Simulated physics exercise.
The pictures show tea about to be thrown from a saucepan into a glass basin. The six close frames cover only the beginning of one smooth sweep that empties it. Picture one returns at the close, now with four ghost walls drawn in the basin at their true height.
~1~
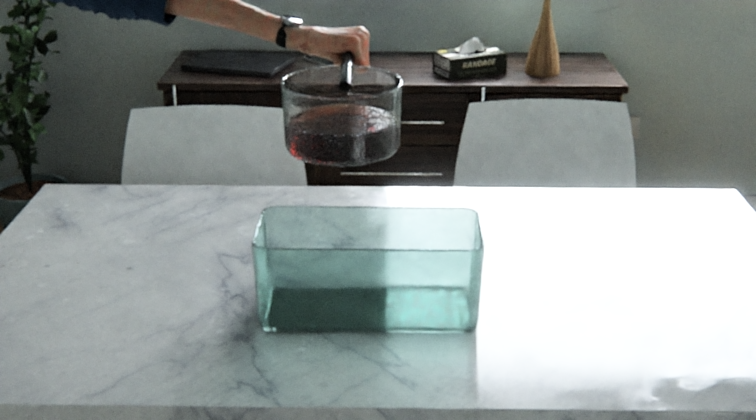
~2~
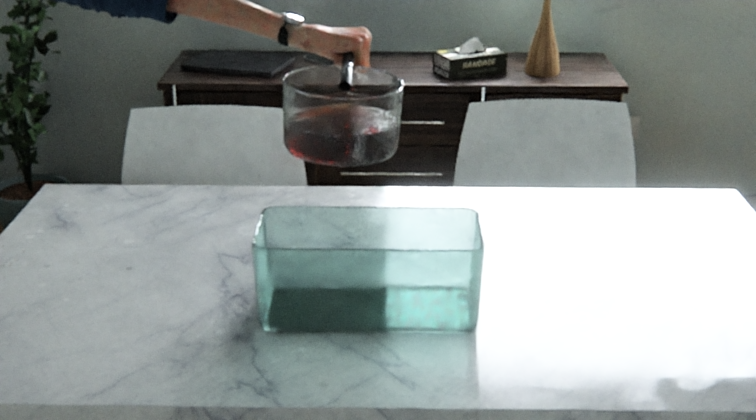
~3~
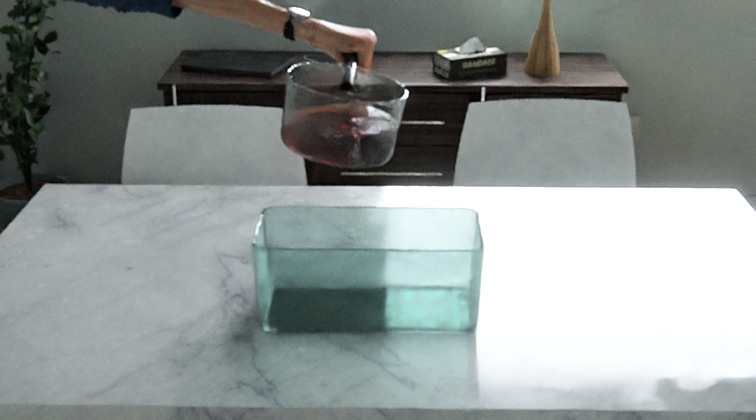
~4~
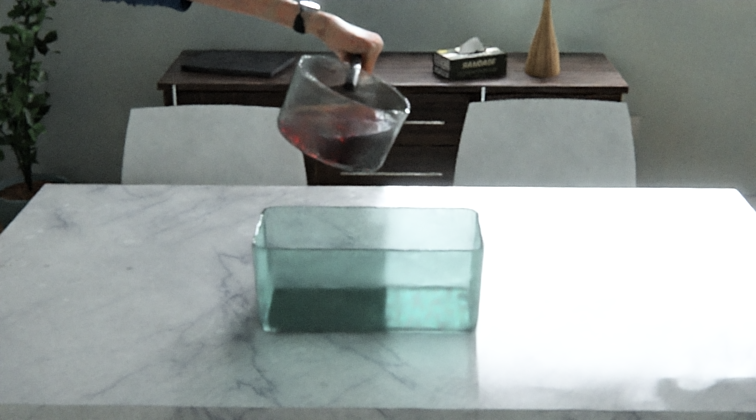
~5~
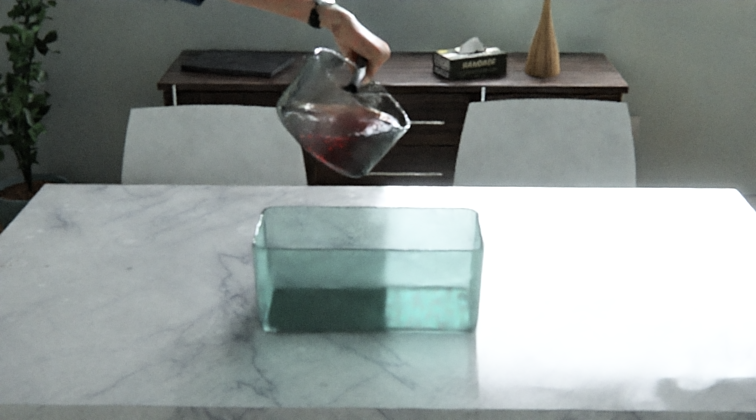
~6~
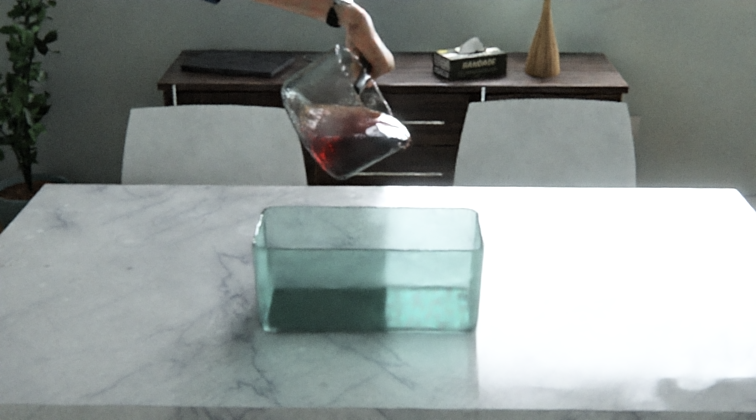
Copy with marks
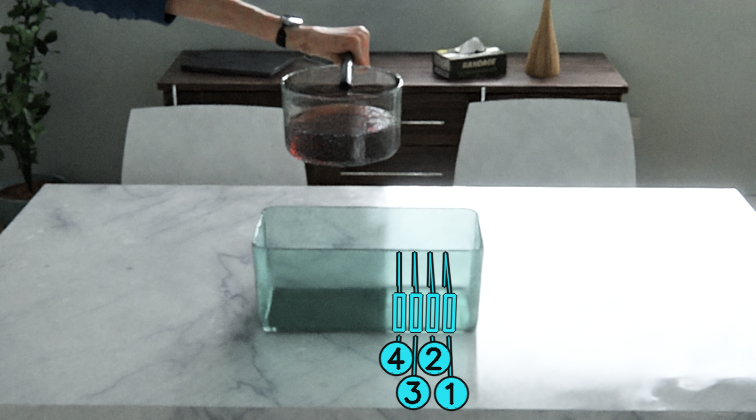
A hand reaching in from the upper left holds a clear glass saucepan of reddish tea above a pale green glass basin on a white marble table, seen from the front and slightly above. Behind stand two white chairs and a dark wooden cabinet with a tissue box, with a plant at left. The hand steadily tilts the pan rightward, the tea sloshing and reaching the lip, while the camera stays still.
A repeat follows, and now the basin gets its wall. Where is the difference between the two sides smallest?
Use slot 3.
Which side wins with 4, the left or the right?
More ends on the right.
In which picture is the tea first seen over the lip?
Picture 6.
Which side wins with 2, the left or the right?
The left side.
In cyan, 1 at (448, 337); 2 at (432, 336); 3 at (415, 336); 4 at (399, 336).
With 1, about 89 % ends left of the wall and 8 % right of it.
With 2, about 67 % ends left of the wall and 28 % right of it; 5 % is lost outside.
With 3, about 51 % ends left of the wall and 43 % right of it; 5 % is lost outside.
With 4, about 26 % ends left of the wall and 71 % right of it; 3 % is lost outside.
